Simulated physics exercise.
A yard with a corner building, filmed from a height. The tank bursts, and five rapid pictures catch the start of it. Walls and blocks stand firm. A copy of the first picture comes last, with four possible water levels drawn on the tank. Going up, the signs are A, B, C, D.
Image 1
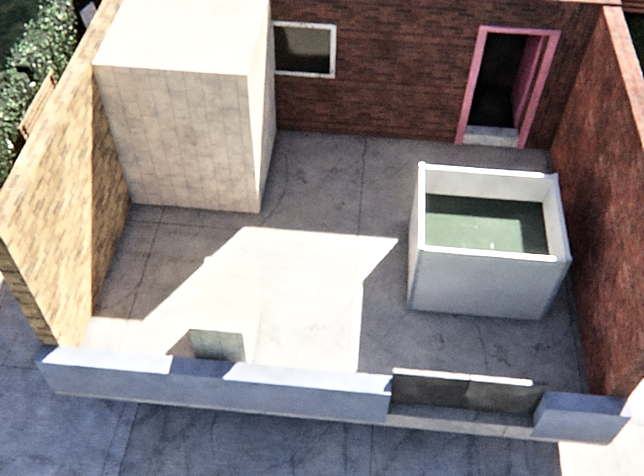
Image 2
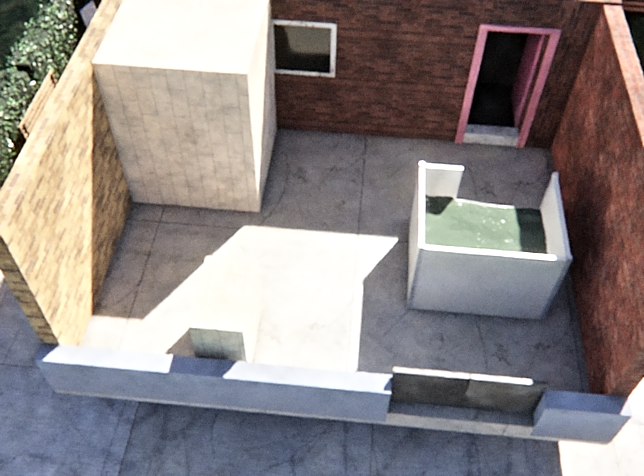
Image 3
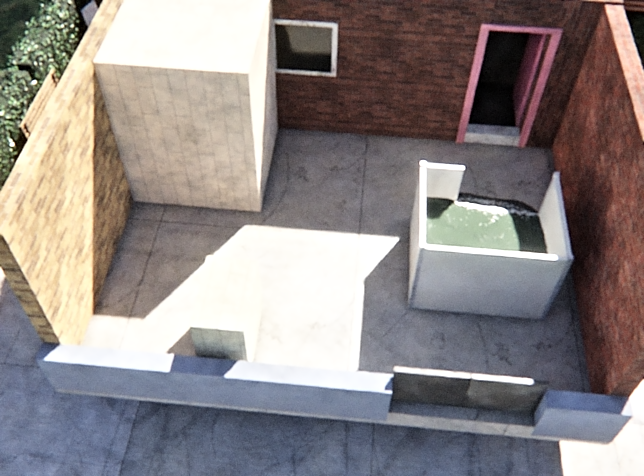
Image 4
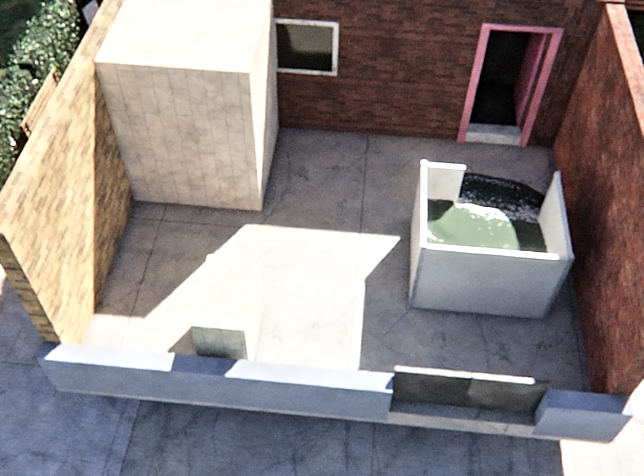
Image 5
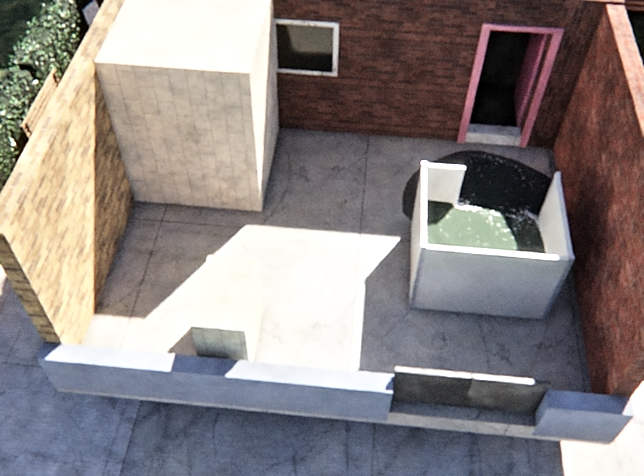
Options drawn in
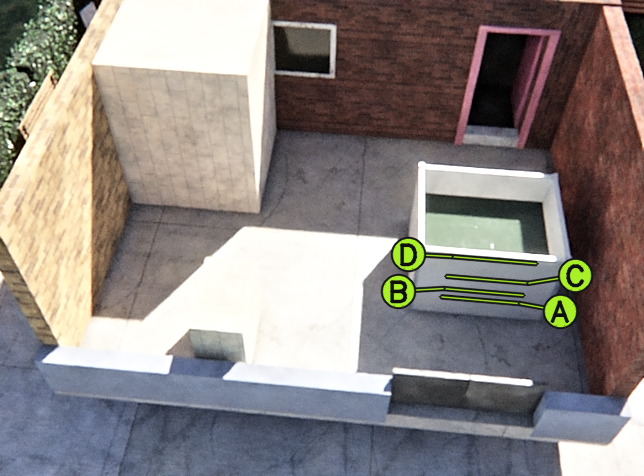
Green water rests in a white, open-topped tank on the right of a paved yard, seen from above by a camera that stays still. A pale block-like building fills the back left corner, a window and a pink doorway are set in the red-brown brick wall, and a low pale wall crosses the front. The tank's back side opens, and the water drops and spreads out behind it as a dark, widening patch.
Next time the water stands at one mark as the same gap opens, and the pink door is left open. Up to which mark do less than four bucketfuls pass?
Choose A.
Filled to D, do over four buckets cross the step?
Yes.
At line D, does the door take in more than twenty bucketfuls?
Yes.
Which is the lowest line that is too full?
Line B.
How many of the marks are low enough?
One of the four.
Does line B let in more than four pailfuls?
Yes.
On the marked copy, A at (480, 300); B at (483, 291); C at (487, 279); D at (493, 260); from the bottom up A, B, C, D.
For line A, a splash gets over, under a bucket.
For line B, about 8 bucketfuls get in.
For line C, dozens of bucketfuls pour in.
For line D, dozens of bucketfuls pour in.
